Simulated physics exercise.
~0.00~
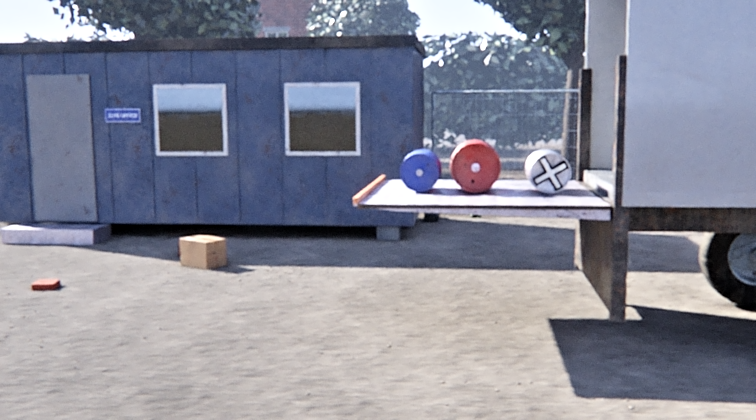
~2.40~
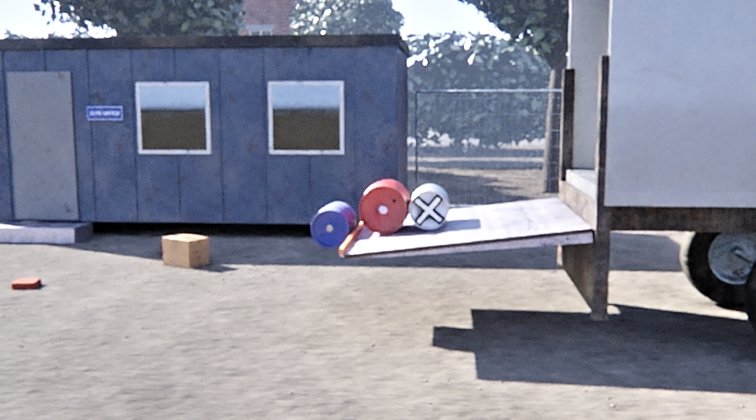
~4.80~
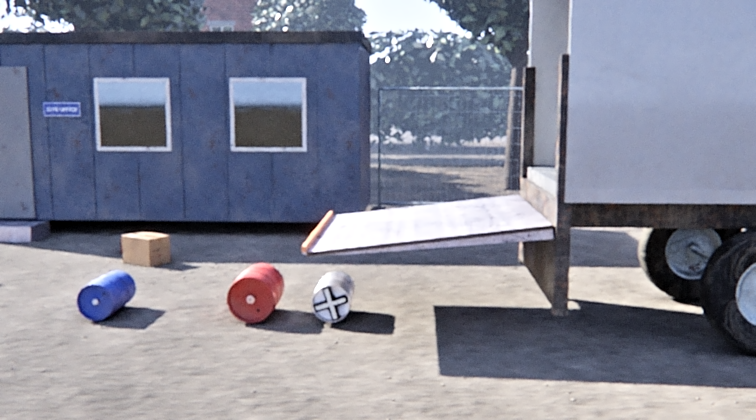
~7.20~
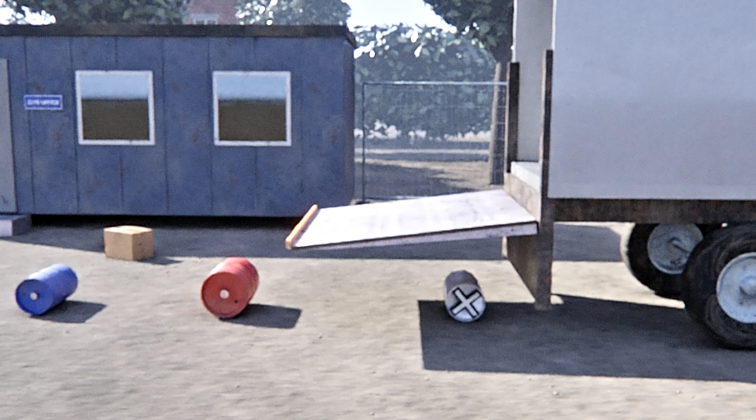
Three kegs, one blue, one red and one white with a black cross, sit in a row on the raised tail-lift of a pale lorry at the right, viewed side-on across a sunlit yard with a blue cabin behind. The plate sinks and slopes down towards its outer lip, and the kegs roll left along it. Blue goes over the lip first, then red, and the crossed keg drops to the ground as well. Blue travels farthest left past a small box, while the crossed one rolls back to the right. All three end up on the ground, the crossed keg beneath the tilted plate.
